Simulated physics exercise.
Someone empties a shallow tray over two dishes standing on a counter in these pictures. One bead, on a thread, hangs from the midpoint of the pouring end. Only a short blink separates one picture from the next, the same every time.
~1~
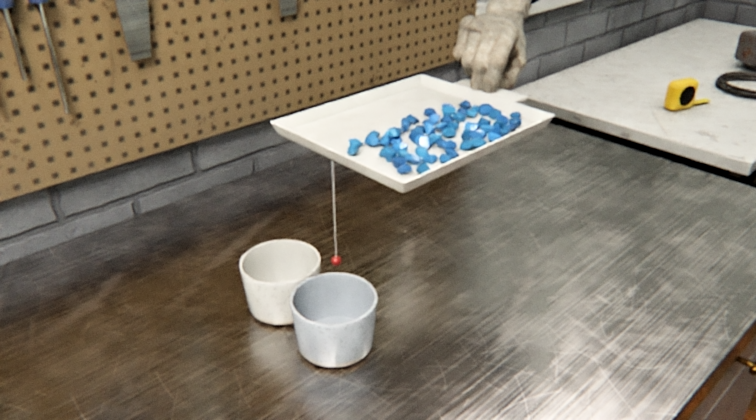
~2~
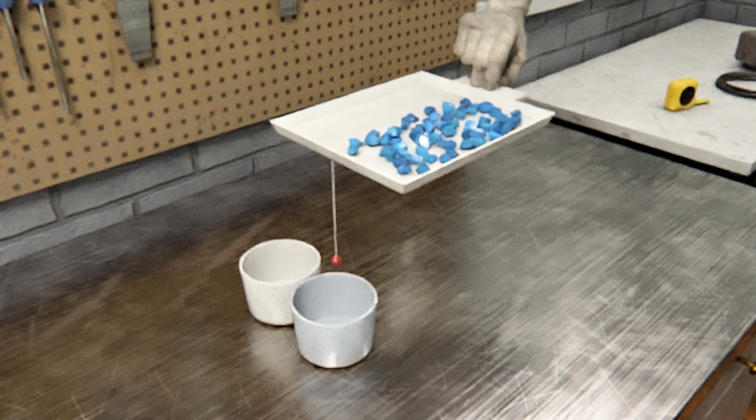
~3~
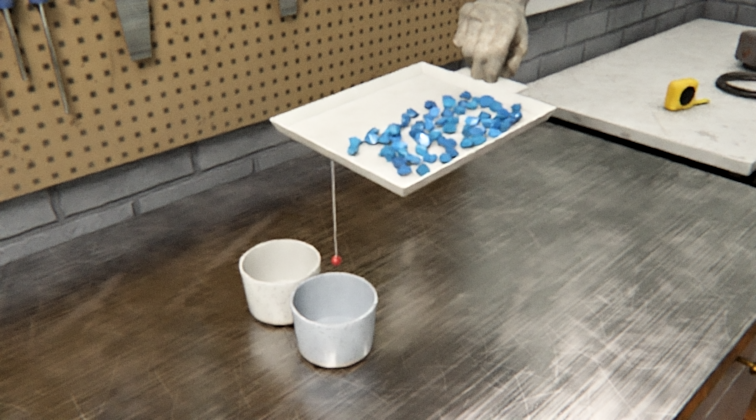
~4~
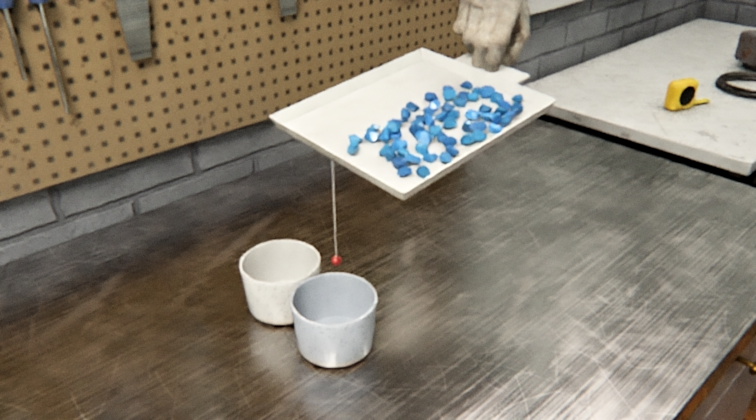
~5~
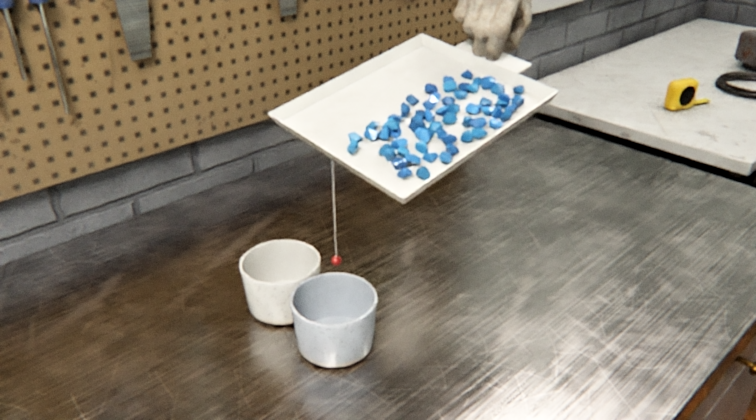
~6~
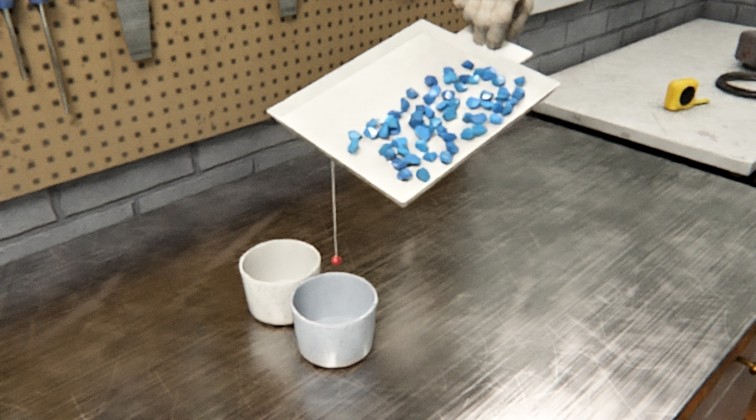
A gloved hand steadily tilts a white tray of blue stones above two dishes.
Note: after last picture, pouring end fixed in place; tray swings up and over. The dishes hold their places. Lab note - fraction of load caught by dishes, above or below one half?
Below one half.
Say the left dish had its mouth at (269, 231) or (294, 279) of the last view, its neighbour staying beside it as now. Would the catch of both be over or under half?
First try: Lower than half; second try: Lower than half.
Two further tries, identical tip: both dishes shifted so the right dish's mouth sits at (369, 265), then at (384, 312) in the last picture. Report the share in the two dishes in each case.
You'd get 0 in a hundred first and 80 in a hundred after that.
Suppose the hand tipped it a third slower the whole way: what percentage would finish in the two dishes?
I'd put it at some 10 per cent.
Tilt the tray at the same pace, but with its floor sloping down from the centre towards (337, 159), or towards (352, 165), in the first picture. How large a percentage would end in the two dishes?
Near 70 % and 40 %.
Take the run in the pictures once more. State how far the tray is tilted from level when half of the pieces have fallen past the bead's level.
85°.
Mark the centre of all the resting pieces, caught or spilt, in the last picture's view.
Resting centre, last picture - approx. (396, 368).
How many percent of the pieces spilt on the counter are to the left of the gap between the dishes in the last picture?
Some 10 per cent.
Soon, tray tipped steeply; nearly all on the tray; a stray few in the air.
A while on, tray tipped right over; a stray few on the tray; a small part in the right dish; about two thirds outside both; a small part in the air.
Towards the end, tray tipped past a quarter turn; a small part in the right dish; most outside both.
Finally, tray tipped past a quarter turn; a small part in the right dish; none in the left dish; most outside both.
